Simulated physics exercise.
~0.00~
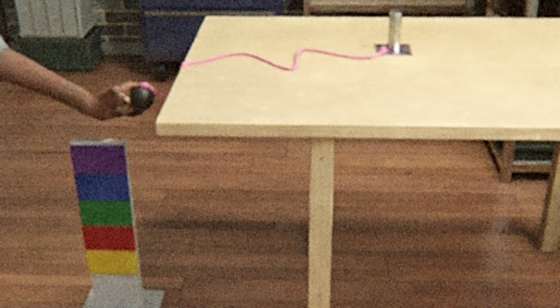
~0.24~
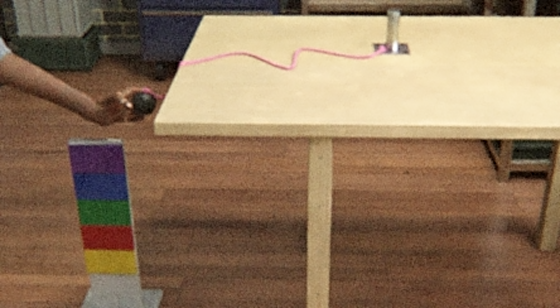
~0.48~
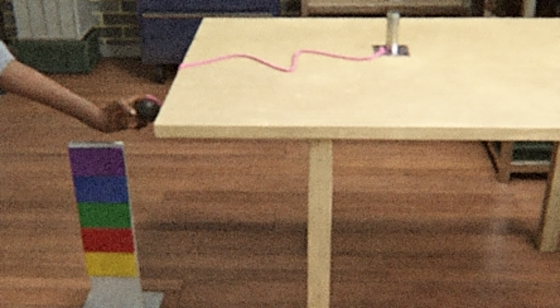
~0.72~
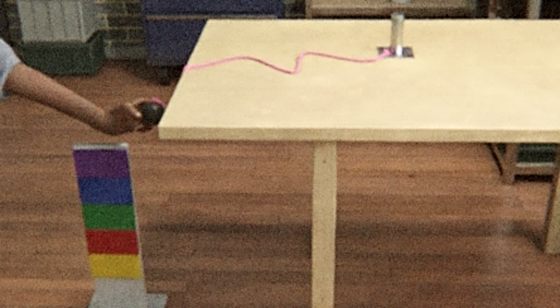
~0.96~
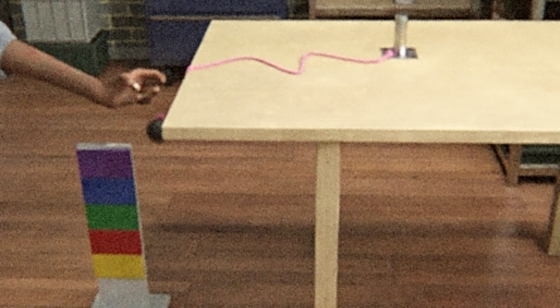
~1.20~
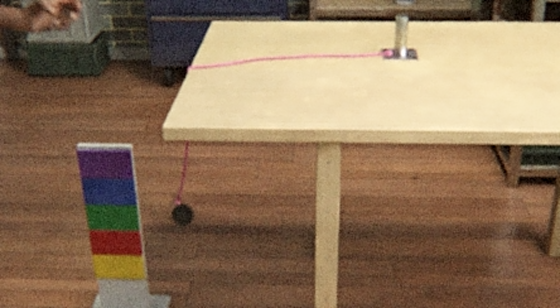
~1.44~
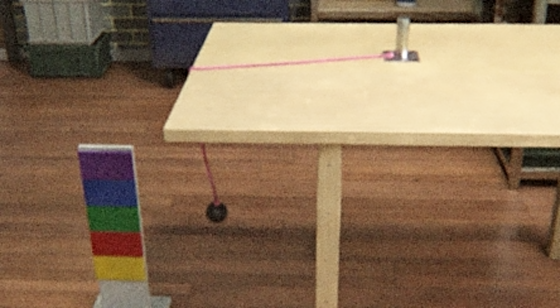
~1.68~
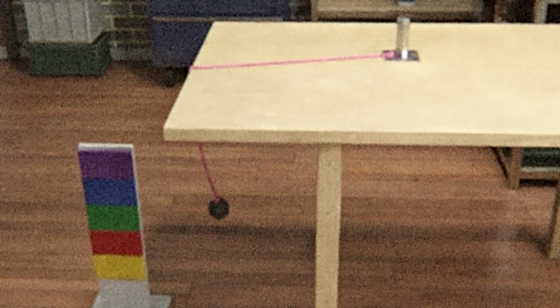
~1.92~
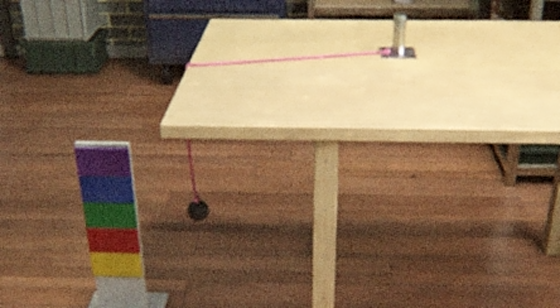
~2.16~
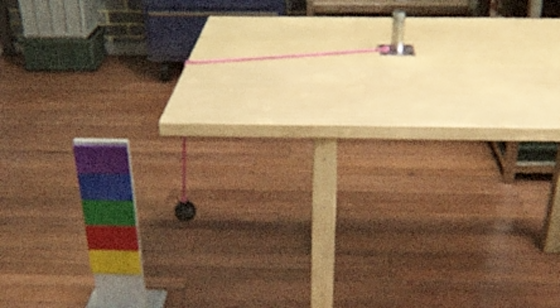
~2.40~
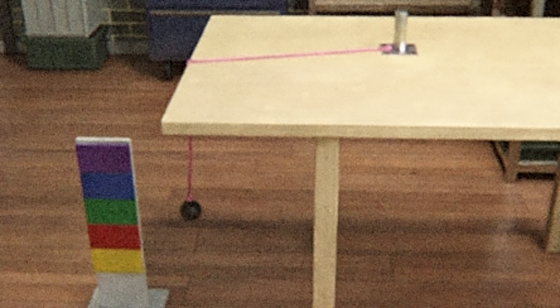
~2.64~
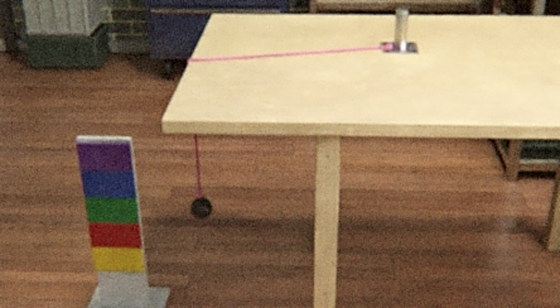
A black ball on a pink cord was lowered by a hand past the left edge of a wooden workbench and let go, then it dropped, swung gently right and back left, and ended hanging level with the green band on the striped board.
